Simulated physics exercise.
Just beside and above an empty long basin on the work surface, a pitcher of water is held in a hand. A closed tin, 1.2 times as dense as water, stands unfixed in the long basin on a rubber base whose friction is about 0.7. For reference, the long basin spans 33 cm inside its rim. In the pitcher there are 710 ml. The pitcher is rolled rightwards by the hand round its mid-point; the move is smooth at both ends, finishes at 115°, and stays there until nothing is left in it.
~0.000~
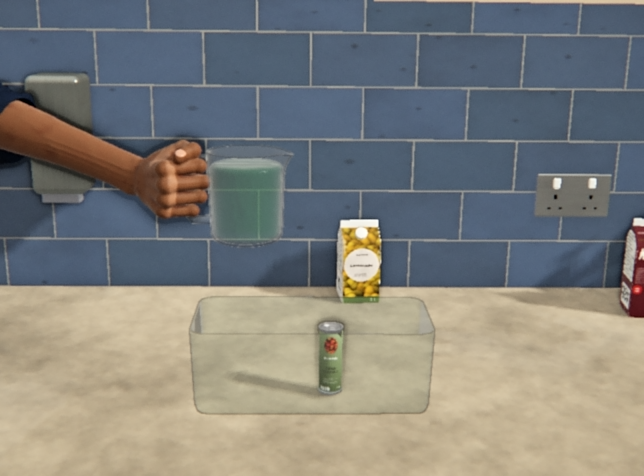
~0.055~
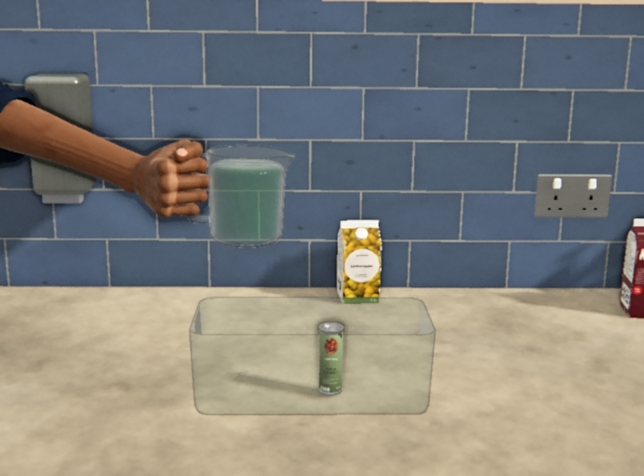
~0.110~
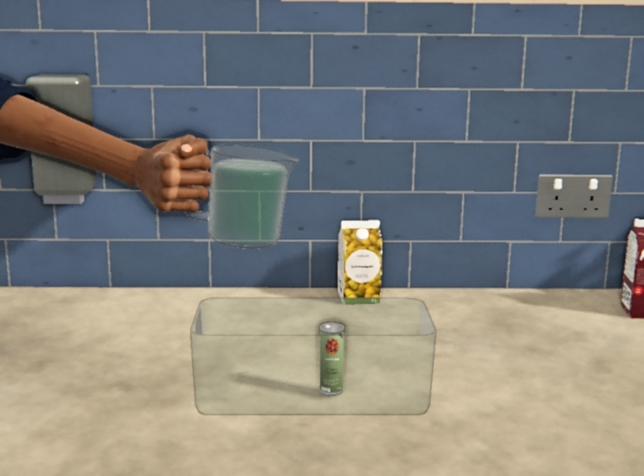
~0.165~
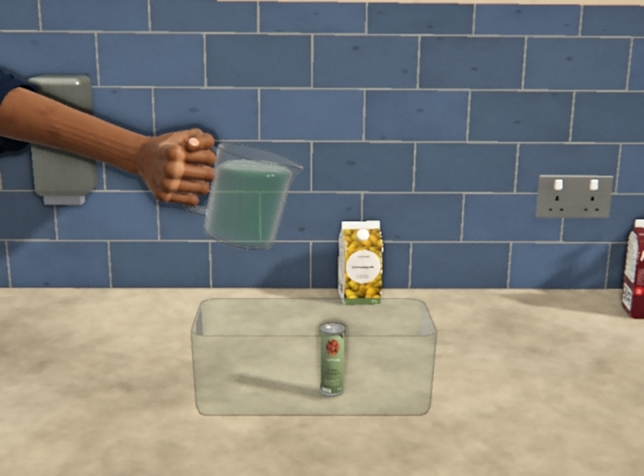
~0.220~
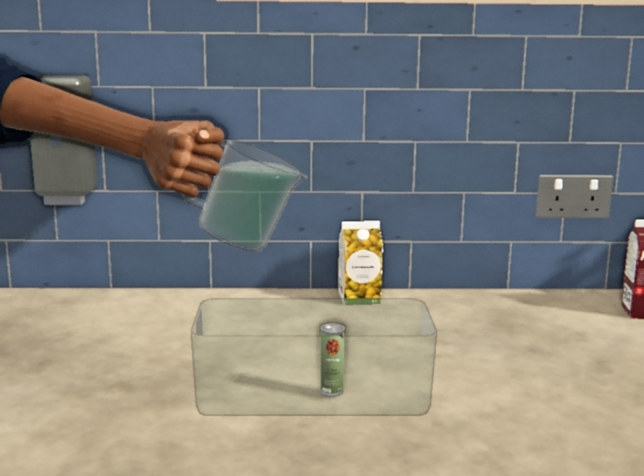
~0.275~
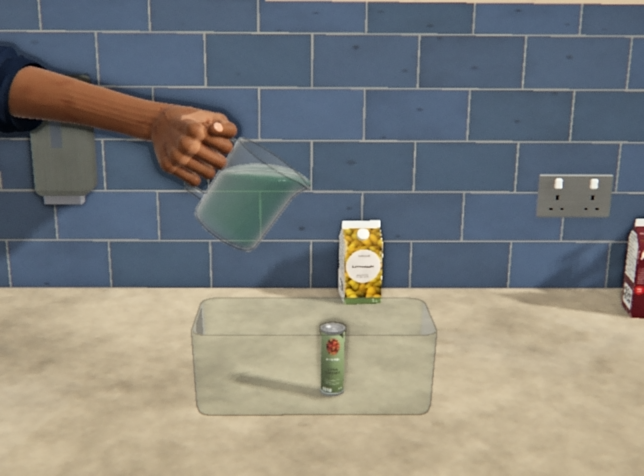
In the video, a hand holds a clear pitcher of blue-green liquid above and beside a transparent basin with a green can visible at it, then gradually tilts the pitcher rightwards, the forearm rising slightly as the liquid nears the lip.
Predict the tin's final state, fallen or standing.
It is not overturned.
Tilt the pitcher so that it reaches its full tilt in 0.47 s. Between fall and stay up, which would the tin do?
In that case the tin stays vertical.
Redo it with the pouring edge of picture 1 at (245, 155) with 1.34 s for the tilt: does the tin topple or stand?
It does not tip.
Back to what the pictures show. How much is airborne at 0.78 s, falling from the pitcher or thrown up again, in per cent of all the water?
Estimate: About 16 in a hundred.
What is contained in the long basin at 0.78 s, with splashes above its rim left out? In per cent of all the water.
Around 76 parts in a hundred.
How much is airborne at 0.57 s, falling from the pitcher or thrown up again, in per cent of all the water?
Near 32 per cent at that moment.
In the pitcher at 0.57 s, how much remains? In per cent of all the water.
Close to 54 in a hundred.
After 0.57 s the tilt is 99° and 53 per cent is still to pour; the tin stands where it began.
After 0.78 s the tilt is 115° and 8 per cent is still to pour; the tin stands where it began.
After 1.01 s the tilt is 115° and 0 per cent is still to pour; the tin stands where it began.
After 1.25 s the tilt is 115° and 0 per cent is still to pour; the tin stands where it began.
In the end the tin stands where it began.
